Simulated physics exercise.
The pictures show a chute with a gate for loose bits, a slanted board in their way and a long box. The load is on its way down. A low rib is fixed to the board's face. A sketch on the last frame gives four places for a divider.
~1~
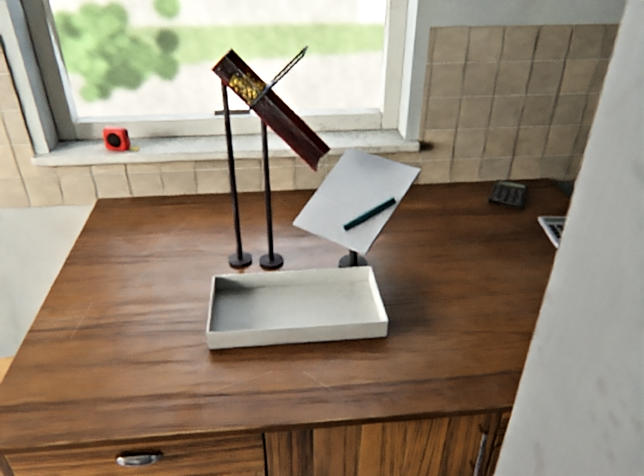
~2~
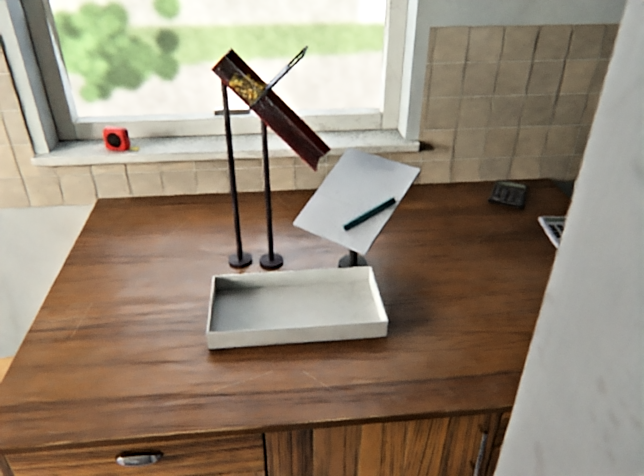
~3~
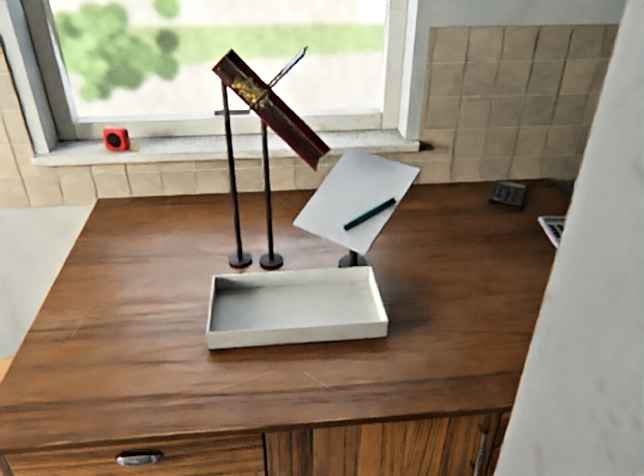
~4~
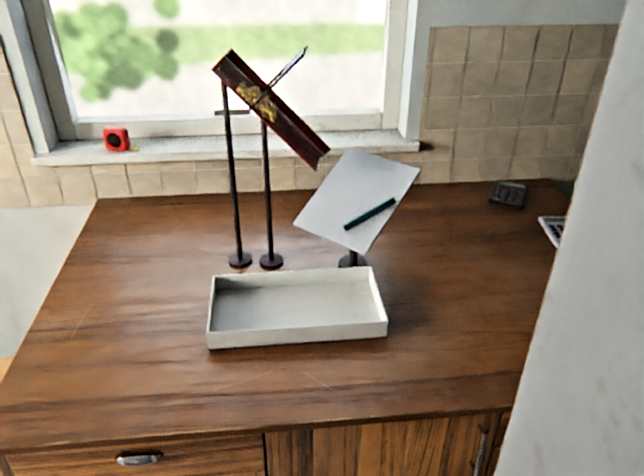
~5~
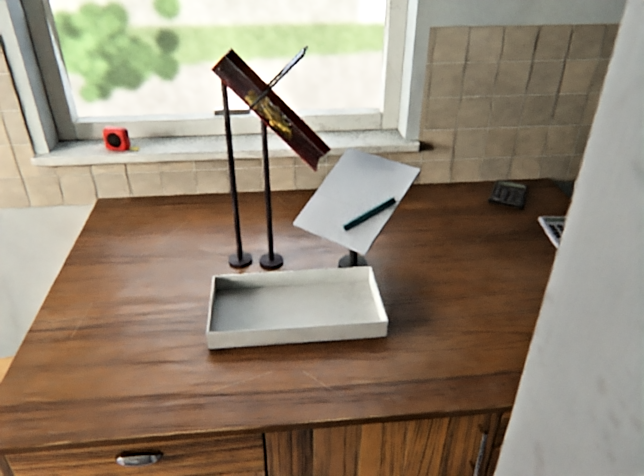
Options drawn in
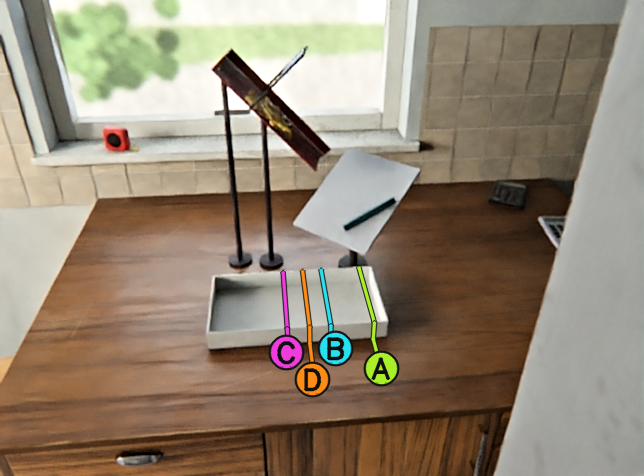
A brown wooden countertop stands before a bright window and beige tiles, seen from slightly above, with a small red object on the sill at left. A dark red chute slopes down to the right on two thin black stands, above a tilted pale board with a dark teal rib and an empty off-white box in front. Small yellow pieces slide partway down the chute, spreading out, while the camera and everything else stay still.
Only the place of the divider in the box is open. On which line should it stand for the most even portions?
Best: D.
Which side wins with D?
Right.
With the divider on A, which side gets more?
Left.
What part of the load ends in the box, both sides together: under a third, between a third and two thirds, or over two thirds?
It is over two thirds.
On the marked copy, line A crosses the front rim at (374, 322); line B crosses the front rim at (330, 324); line C crosses the front rim at (287, 327); line D crosses the front rim at (309, 326).
With A, of what is caught, every piece on the left of the divider, not one piece on the right.
With B, of what is caught, almost all on the left of the divider, just a few on the right.
With C, of what is caught, just a few on the left of the divider, almost all on the right.
With D, of what is caught, roughly a third on the left of the divider, roughly two thirds on the right.
